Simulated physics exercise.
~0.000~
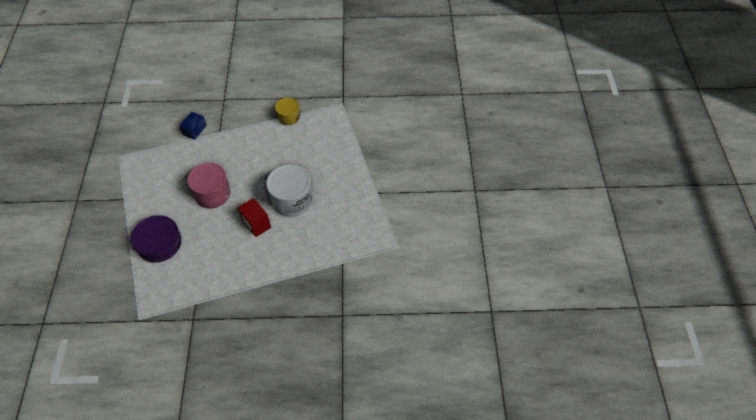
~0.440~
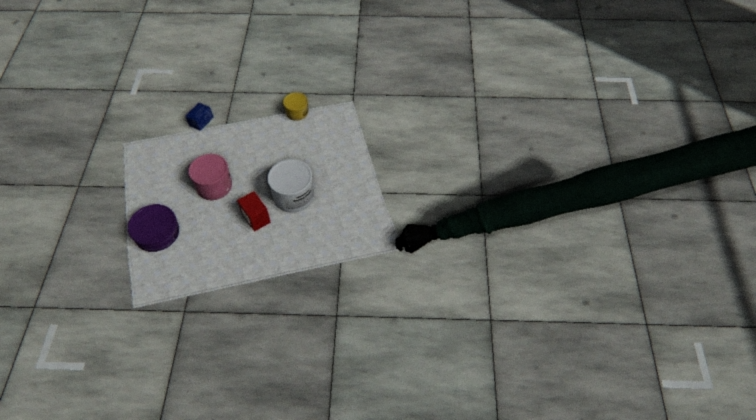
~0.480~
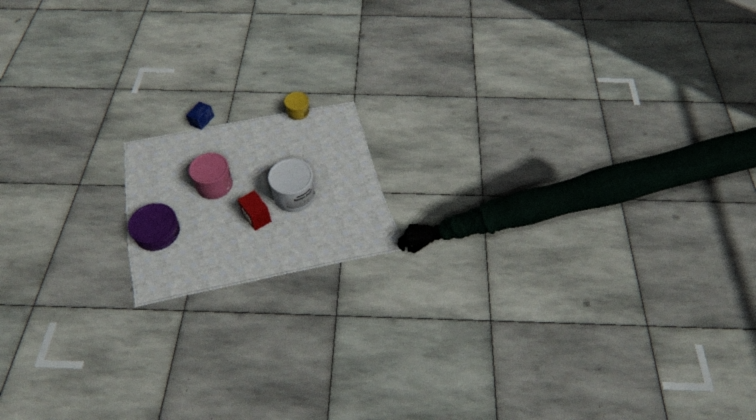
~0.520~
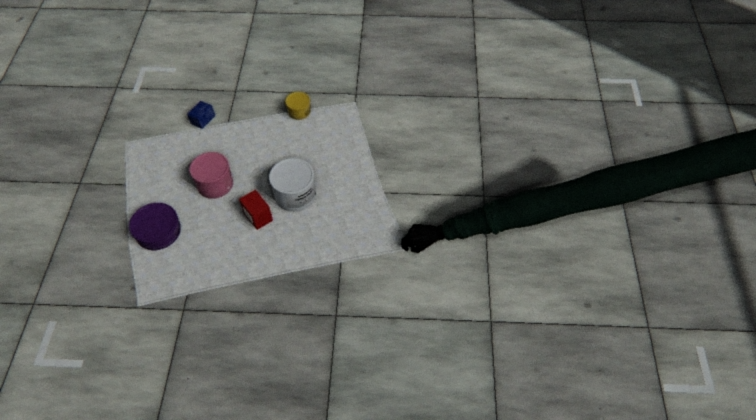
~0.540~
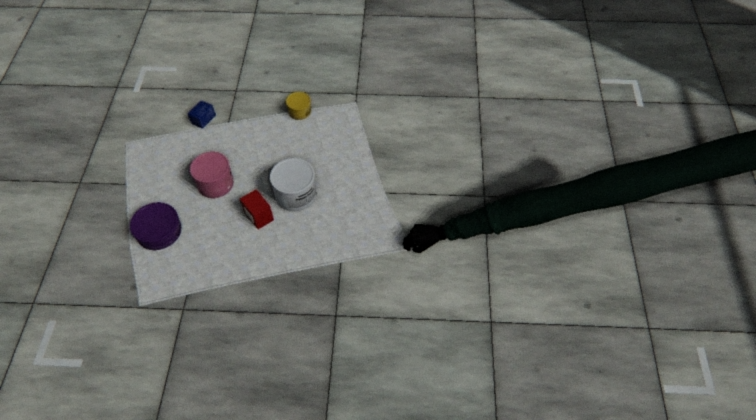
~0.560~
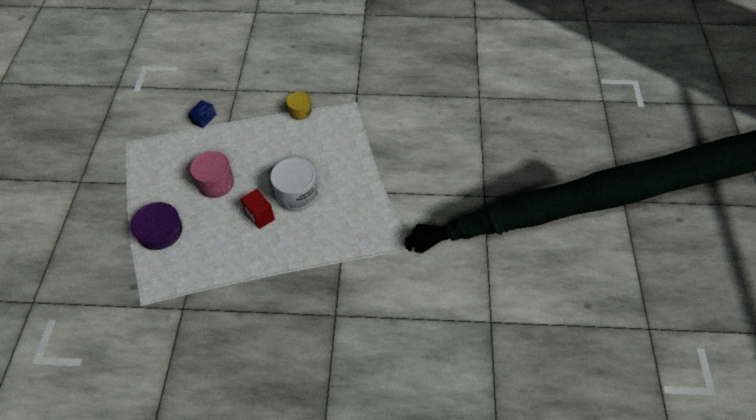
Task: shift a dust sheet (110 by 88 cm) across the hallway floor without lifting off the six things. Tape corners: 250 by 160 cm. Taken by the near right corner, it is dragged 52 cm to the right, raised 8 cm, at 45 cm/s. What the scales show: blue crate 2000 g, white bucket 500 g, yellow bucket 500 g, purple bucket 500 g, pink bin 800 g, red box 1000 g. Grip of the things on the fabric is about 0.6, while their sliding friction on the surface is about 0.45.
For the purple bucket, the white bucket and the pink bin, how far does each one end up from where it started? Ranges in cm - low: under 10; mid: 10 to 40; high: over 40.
Purple bucket: High. White bucket: High. Pink bin: High.
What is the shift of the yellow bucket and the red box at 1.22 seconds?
Displacements - yellow bucket 20 cm, red box 30 cm.
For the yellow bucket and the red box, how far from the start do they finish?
Net shift, approx.: Yellow bucket = 40 cm; red box = 50 cm.
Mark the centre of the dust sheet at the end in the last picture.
The middle ends up near pixel (361, 213).
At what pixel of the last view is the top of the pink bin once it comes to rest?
In the last view, the top sits at about (316, 192).
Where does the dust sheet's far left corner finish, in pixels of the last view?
That corner ends up near pixel (211, 176) in the last view.
By 0.9 s, middle of the dust sheet at (291, 200); purple bucket 19 cm off its start, white bucket 17 cm off its start, pink bin 17 cm off its start.
By 1.2 s, middle of the dust sheet at (316, 205); purple bucket 33 cm off its start, white bucket 29 cm off its start, pink bin 28 cm off its start.
By 1.5 s, middle of the dust sheet at (350, 211); purple bucket 49 cm off its start at (260, 252), white bucket 45 cm off its start at (396, 192), pink bin 44 cm off its start at (305, 189).
By 1.9 s, middle of the dust sheet at (361, 213); purple bucket 54 cm off its start, white bucket 50 cm off its start, pink bin 48 cm off its start.
By 2.5 s, middle of the dust sheet at (361, 213); purple bucket 54 cm off its start at (271, 255), white bucket 50 cm off its start at (408, 195), pink bin 48 cm off its start at (316, 192), red box 51 cm off its start at (373, 224).
